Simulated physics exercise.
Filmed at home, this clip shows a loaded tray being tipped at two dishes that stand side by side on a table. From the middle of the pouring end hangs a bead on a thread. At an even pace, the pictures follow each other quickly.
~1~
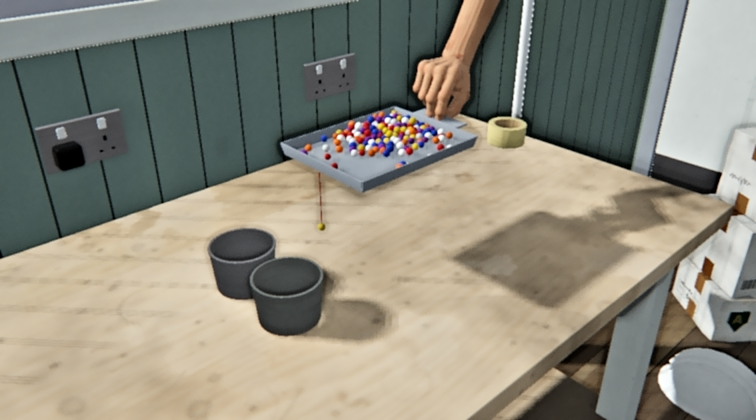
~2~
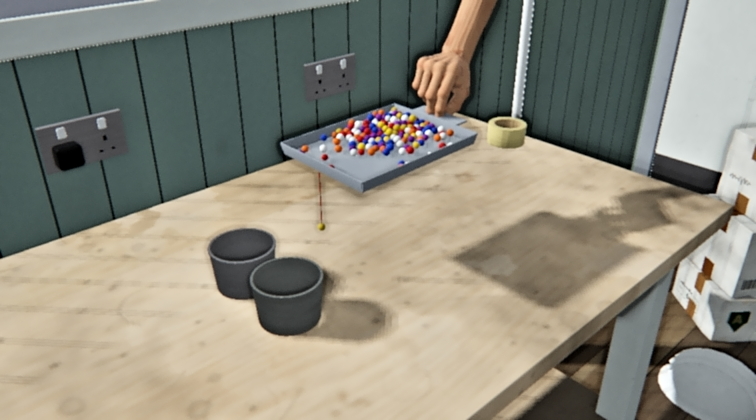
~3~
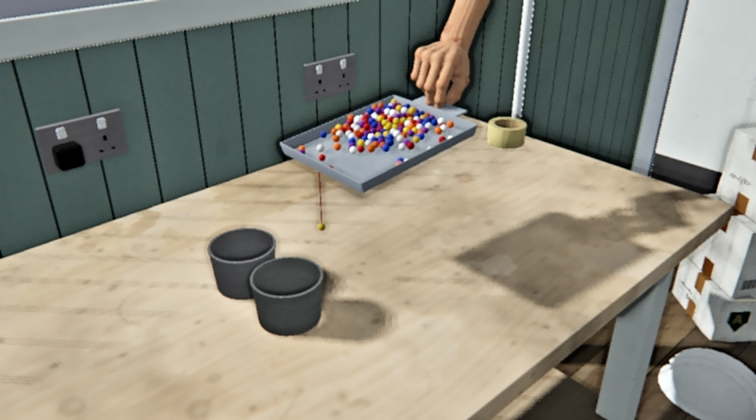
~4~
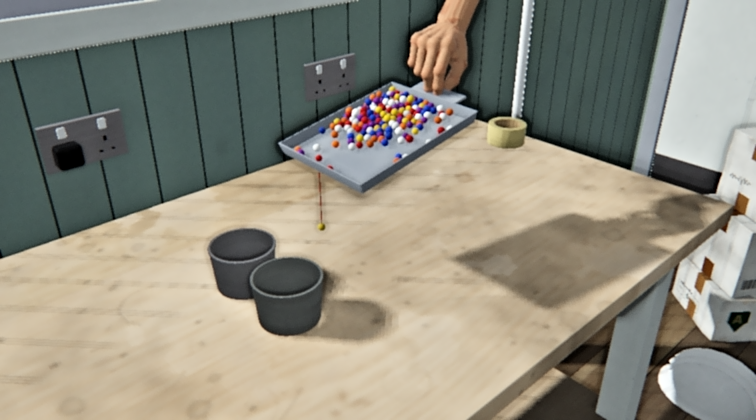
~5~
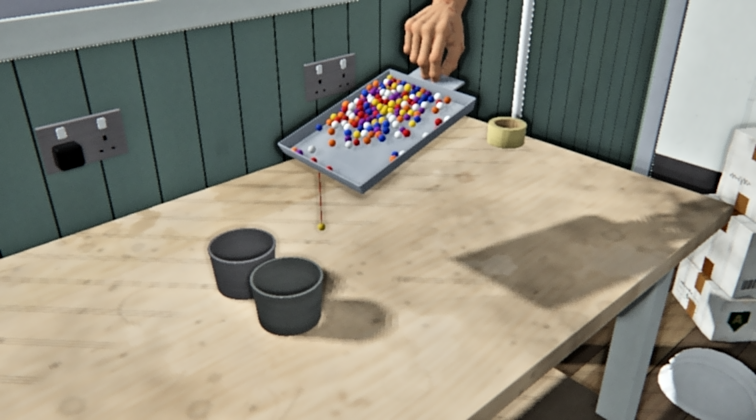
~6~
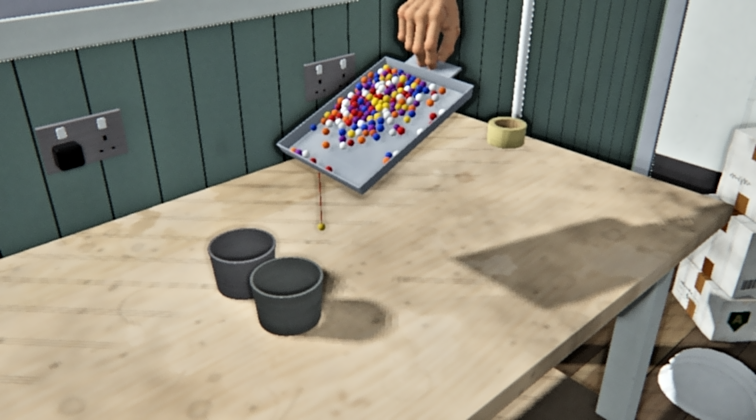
A grey tray loaded with small round beads in red, white, blue, orange and yellow sits above a pale wooden table against a dark green panelled wall, seen from slightly above by a still camera. Two dark dishes stand side by side in front, a small yellow bead hangs on a thread from the tray's near end, and sockets and a tape roll sit behind. A hand steadily raises the far end, tilting the tray towards the dishes, as the beads shift within it.
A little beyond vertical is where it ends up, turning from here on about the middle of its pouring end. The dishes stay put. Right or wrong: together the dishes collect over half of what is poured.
Wrong.
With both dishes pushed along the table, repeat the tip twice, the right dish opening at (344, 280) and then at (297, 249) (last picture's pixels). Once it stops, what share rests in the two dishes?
Some 60 percent in the first case, 50 percent in the second.
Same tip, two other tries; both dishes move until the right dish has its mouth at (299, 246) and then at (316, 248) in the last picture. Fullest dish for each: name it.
Try 1: The rightmost dish; try 2: The rightmost dish.
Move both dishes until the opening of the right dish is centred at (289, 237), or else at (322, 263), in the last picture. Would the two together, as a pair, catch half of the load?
Short of half, then the bulk of it.
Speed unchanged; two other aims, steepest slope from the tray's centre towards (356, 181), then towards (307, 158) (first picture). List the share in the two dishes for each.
In order, some 0 % and some 10 %.
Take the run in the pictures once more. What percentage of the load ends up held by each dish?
So the left dish gets 10 % of the load, while the right one gets 20 %.
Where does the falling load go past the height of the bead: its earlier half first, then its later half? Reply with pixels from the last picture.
The early half goes through (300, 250), the late half through (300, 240).
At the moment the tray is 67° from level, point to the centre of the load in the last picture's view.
The load is centred around (317, 171).
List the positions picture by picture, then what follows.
In the first frame, corners of the pouring end at (284, 143) and (362, 180), level; middle of the load at (386, 132), round plastic beads; left dish at (216, 272); right dish at (259, 307); bead on its thread at (322, 227).
In the second frame, corners of the pouring end at (284, 143) and (362, 180), level; middle of the load at (386, 130).
In the third frame, corners of the pouring end at (284, 143) and (361, 181), tipped barely, level across its low end; middle of the load at (385, 124), a stray few on the move.
In the fourth frame, corners of the pouring end at (283, 143) and (361, 182), tipped a little, level across its low end; middle of the load at (384, 115), a small part on the move.
In the fifth frame, corners of the pouring end at (282, 143) and (360, 183), tipped clearly, level across its low end; middle of the load at (381, 107), a small part on the move.
In the sixth frame, corners of the pouring end at (280, 143) and (359, 185), tipped clearly, level across its low end; middle of the load at (376, 101), nearly all on the move; left dish at (216, 272); right dish at (259, 307).
Soon, tray tipped steeply; about two thirds on the tray; a small part in the right dish; a small part in the left dish; a stray few outside both; about a quarter in the air.
A while on, tray tipped past a quarter turn; a small part on the tray; a small part in the right dish; a small part in the left dish; about half outside both; a small part in the air.
Towards the end, tray tipped past a quarter turn; a small part in the right dish; a small part in the left dish; most outside both.
Finally, tray tipped past a quarter turn; a small part in the right dish; a small part in the left dish; most outside both.
